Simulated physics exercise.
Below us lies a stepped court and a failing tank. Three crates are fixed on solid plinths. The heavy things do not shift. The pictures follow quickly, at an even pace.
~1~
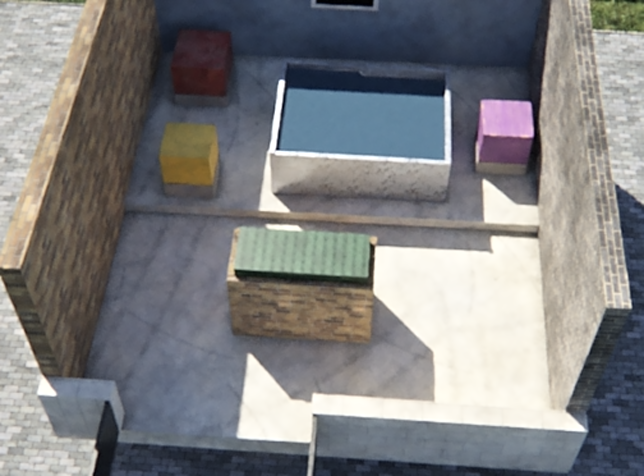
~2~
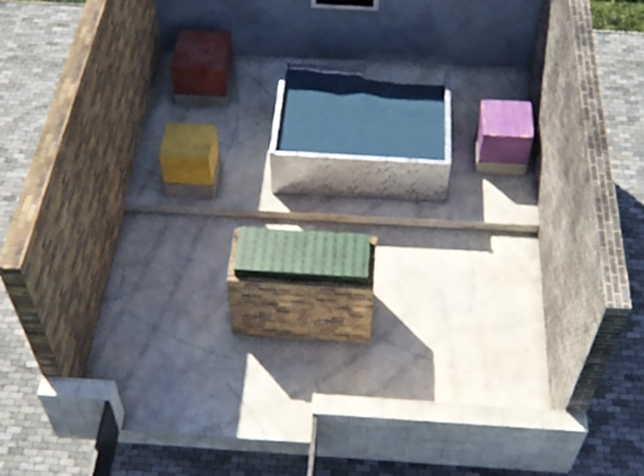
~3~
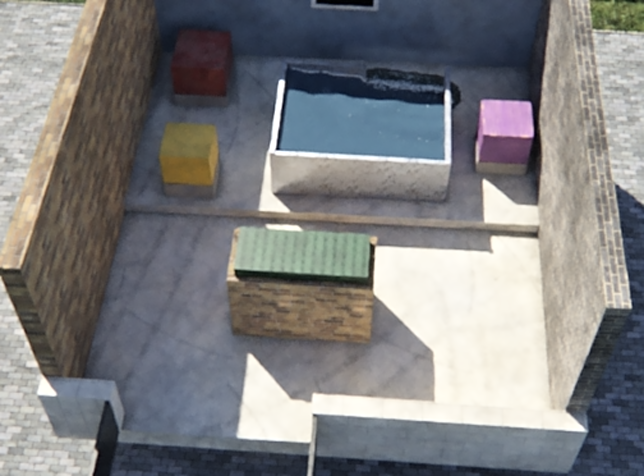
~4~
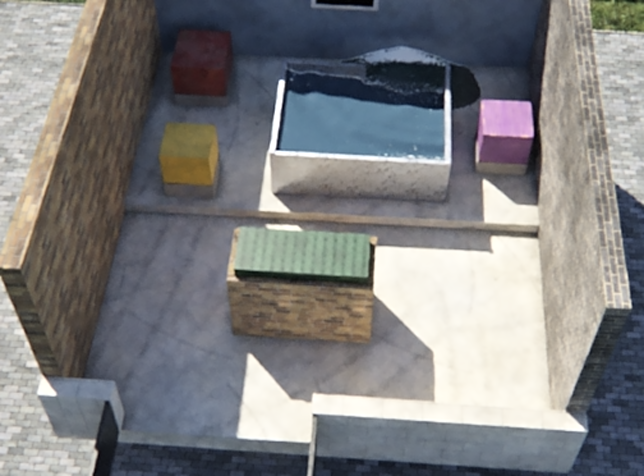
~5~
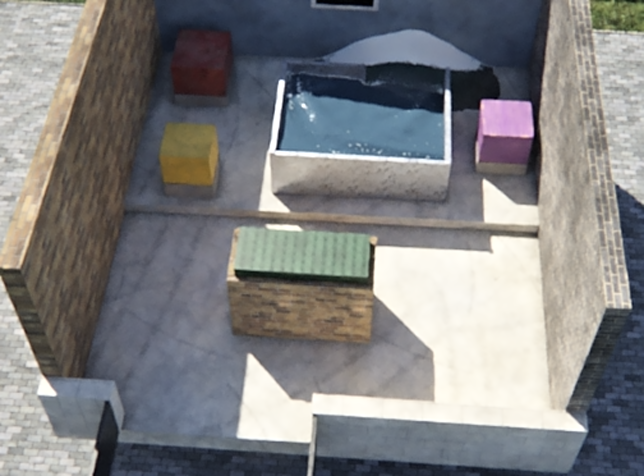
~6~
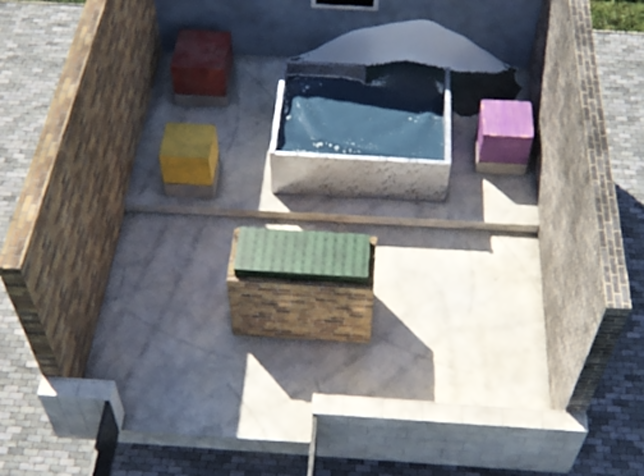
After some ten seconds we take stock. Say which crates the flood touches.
One by one: The yellow crate escapes dry; the red crate is wetted; the purple crate is wetted.
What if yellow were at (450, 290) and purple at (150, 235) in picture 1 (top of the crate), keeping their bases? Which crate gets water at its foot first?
I say the red one.
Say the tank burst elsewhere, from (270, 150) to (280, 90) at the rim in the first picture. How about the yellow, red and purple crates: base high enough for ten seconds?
One by one: The yellow one gets wet; the red one gets wet; the purple one stays dry.
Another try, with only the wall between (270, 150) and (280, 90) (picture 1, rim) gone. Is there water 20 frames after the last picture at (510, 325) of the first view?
Verdict: Dry.
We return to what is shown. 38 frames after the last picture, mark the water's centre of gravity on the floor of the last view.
At about (339, 171).
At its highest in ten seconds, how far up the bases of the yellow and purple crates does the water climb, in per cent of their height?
About 70 and 190 per cent.
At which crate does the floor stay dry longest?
I say the yellow crate.
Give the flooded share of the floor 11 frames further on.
Near 25 in a hundred.
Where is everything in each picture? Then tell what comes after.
The first frame shows the water tank at (363, 114) is whole and still.
In the second frame, the front is at a hidden place, out from the gap on the water tank's far side.
In the third frame, the front is at a hidden place, out from the gap on the water tank's far side.
In the fourth frame, water pours out on the water tank's far side and has run to (460, 67).
In the fifth frame, water pours out on the water tank's far side and has run to (487, 68).
In the sixth frame, the front is at (295, 59), out from the gap on the water tank's far side.
A moment on, water covers 15 % of the floor; the yellow crate not reached, the red crate water round its plinth, the purple crate water round its plinth.
Next, water covers 25 % of the floor; the yellow crate water round its plinth, the red crate water round its plinth, the purple crate water round its plinth.
Then, water covers 60 % of the floor; the yellow crate water round its plinth, the red crate water round its plinth, the purple crate water round its plinth.
Later, water covers 90 % of the floor; the yellow crate water round its plinth, the red crate water round its plinth, the purple crate water round its plinth.
In the end, water covers 95 % of the floor; the yellow crate stayed above the water, the red crate was topped, the purple crate was topped.
